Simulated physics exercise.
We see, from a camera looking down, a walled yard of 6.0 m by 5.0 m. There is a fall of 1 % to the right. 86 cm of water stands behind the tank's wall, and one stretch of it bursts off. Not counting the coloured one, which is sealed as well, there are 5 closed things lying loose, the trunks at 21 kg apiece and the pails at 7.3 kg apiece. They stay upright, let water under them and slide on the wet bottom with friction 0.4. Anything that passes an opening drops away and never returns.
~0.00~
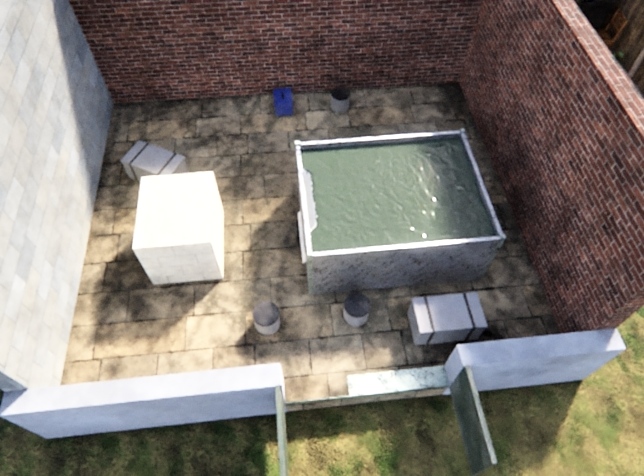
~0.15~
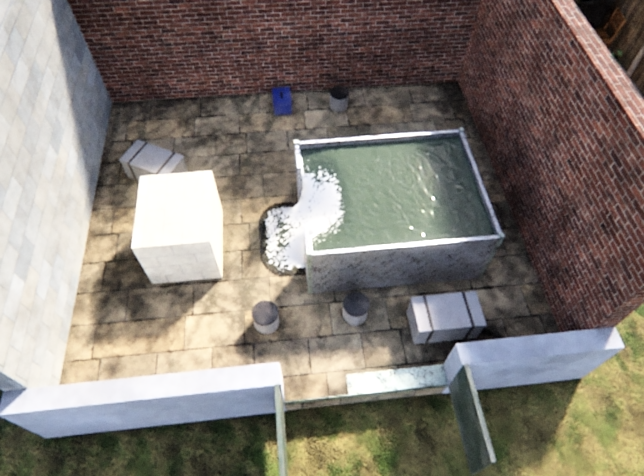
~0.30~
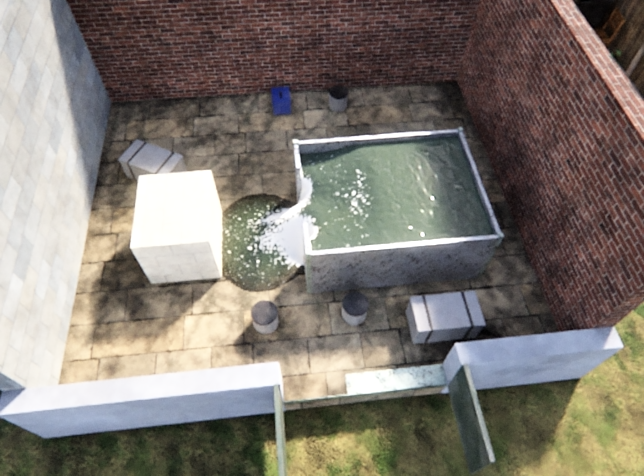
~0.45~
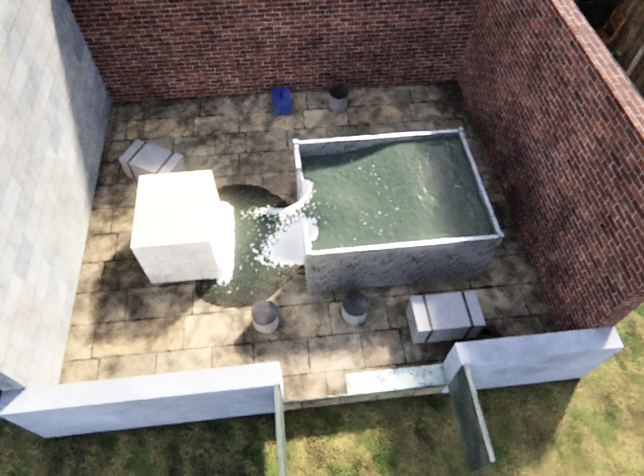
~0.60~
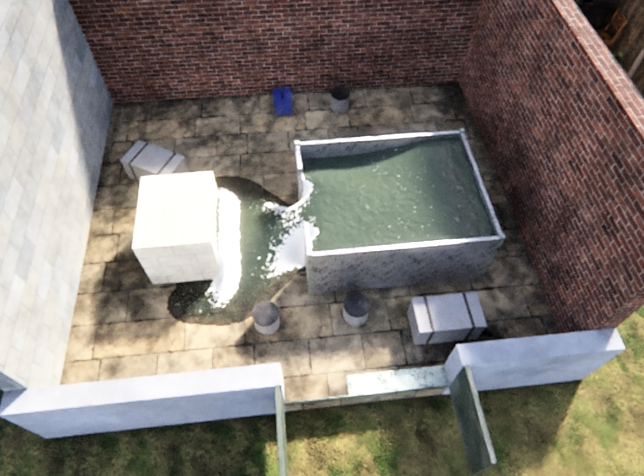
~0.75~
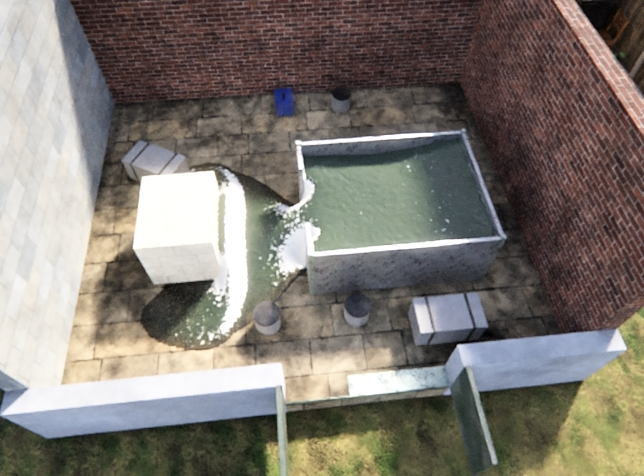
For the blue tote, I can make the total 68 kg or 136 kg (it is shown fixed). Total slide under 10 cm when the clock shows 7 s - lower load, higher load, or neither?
Lower.
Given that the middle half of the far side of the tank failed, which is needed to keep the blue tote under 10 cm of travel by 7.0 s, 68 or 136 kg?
Note: High mass only.
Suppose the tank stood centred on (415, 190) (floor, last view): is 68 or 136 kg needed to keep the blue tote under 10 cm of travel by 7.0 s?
Lab note - in that case: Lighter mass suffices.
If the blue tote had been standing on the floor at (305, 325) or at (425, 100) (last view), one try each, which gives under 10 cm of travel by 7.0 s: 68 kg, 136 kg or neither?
Order kept: Light pick works, light pick works.
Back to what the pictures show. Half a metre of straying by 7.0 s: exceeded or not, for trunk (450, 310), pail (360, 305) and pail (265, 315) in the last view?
In sequence the three objects are not as far, not as far and farther.
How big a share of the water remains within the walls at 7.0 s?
Still held: Near 94 %.
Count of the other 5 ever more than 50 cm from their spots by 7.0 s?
The count comes to 3.
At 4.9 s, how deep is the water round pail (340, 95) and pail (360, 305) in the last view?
I'd put it at 4 cm and 5 cm respectively.
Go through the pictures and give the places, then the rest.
In the first frame, the blue tote at (283, 97) rests on the ground; 3.9 m2 under water; 0 of 6 have shifted.
In the second frame, the blue tote at (282, 96) rests on the ground; water covers 4.5 m2; 0 of 6 have shifted.
In the third frame, the blue tote at (281, 95), on the bottom; 5.4 m2 under water; 0 of 6 have shifted.
In the fourth frame, the blue tote at (281, 95) rests on the ground; water covers 5.9 m2; 0 of 6 have shifted.
In the fifth frame, the blue tote at (282, 96), on the bottom; water covers 6.5 m2; 0 of 6 have shifted.
In the sixth frame, the blue tote at (284, 97) rests on the ground; 7.4 m2 under water; 0 of 6 have shifted.
After 1.4 s the blue tote would be 0 cm from its start with 68 kg and 0 cm from its start with 136 kg; 0 cm of water round it then.
After 3.1 s the blue tote would be 0 cm from its start with 68 kg and 0 cm from its start with 136 kg; 12 cm of water round it then.
After 4.9 s the blue tote would be 0 cm from its start with 68 kg and 0 cm from its start with 136 kg; 14 cm of water round it then.
After 7.0 s the blue tote would be 0 cm from its start with 68 kg and 0 cm from its start with 136 kg; 11 cm of water round it then.
